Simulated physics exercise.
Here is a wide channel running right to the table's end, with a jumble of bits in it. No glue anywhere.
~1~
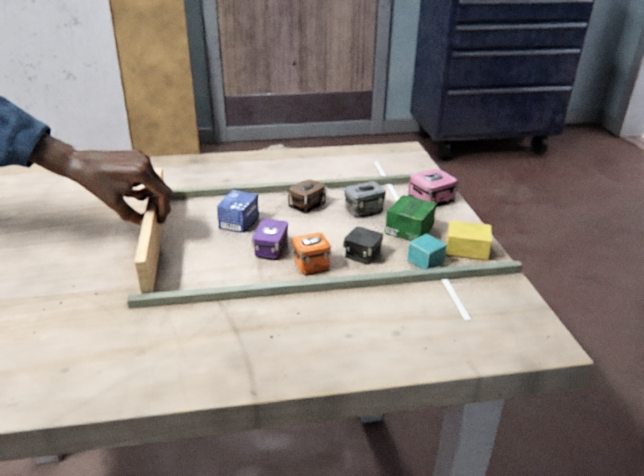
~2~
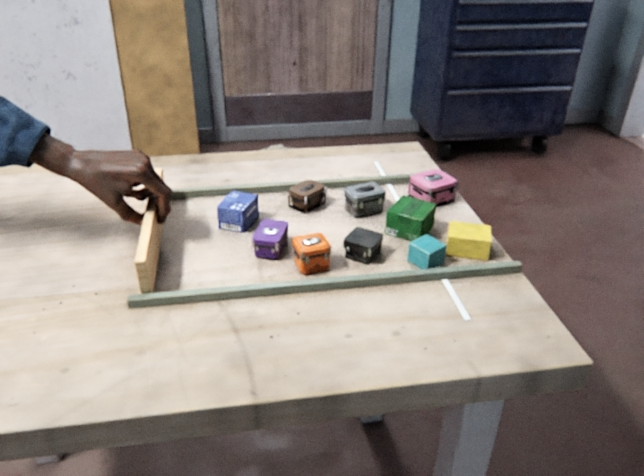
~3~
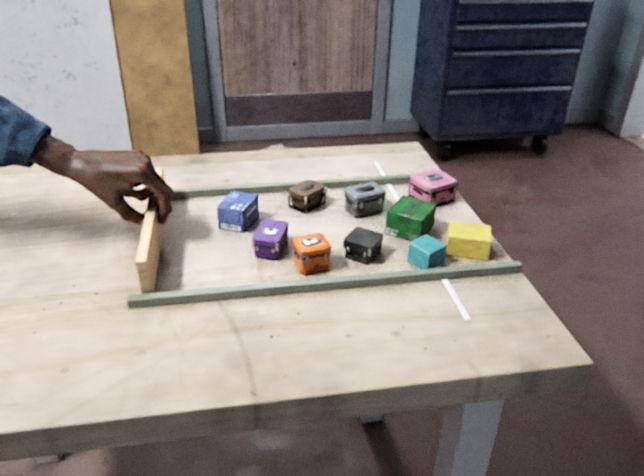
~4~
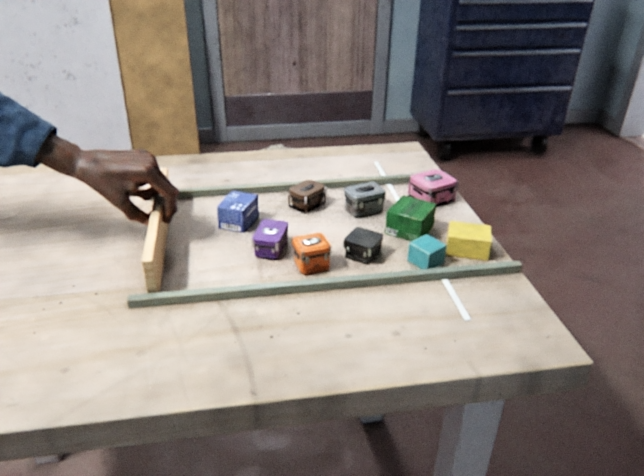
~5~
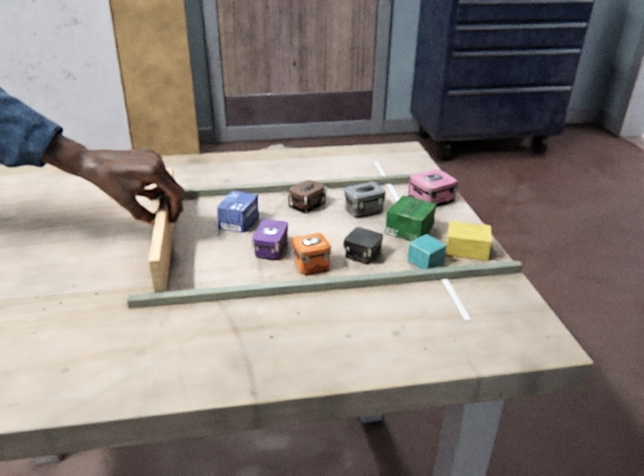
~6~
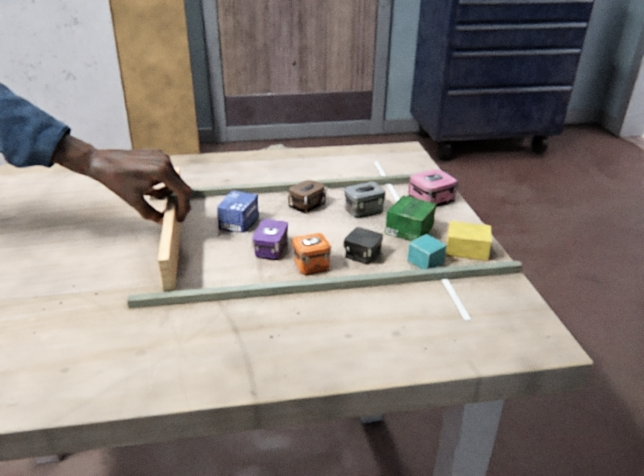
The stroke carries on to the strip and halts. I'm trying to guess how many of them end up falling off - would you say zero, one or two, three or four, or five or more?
The push will most likely drop a single piece or two.
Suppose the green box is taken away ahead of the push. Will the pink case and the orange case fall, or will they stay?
Well, the pink case goes off the edge while the orange case is still there.
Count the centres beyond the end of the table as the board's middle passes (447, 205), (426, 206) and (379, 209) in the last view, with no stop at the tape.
Respectively, 6, 2 and 0.
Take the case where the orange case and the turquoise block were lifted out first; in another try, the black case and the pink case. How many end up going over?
In the first try 1, in the other 0.
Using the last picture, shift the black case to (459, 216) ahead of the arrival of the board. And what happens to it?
From that start, the object then does not stay.
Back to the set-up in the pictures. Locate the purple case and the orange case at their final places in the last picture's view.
(431, 226) and (446, 244).
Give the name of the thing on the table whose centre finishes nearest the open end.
The one you want is the yellow block.
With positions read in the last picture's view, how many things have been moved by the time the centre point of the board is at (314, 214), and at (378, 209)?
The count is 5 at the first point and 10 at the second.
Soon after, none off yet; yellow block at rest near (468, 240); pink case at rest near (432, 188); green box at rest near (411, 219).
In the end, the number that fall off is one or two; gone, pink case.
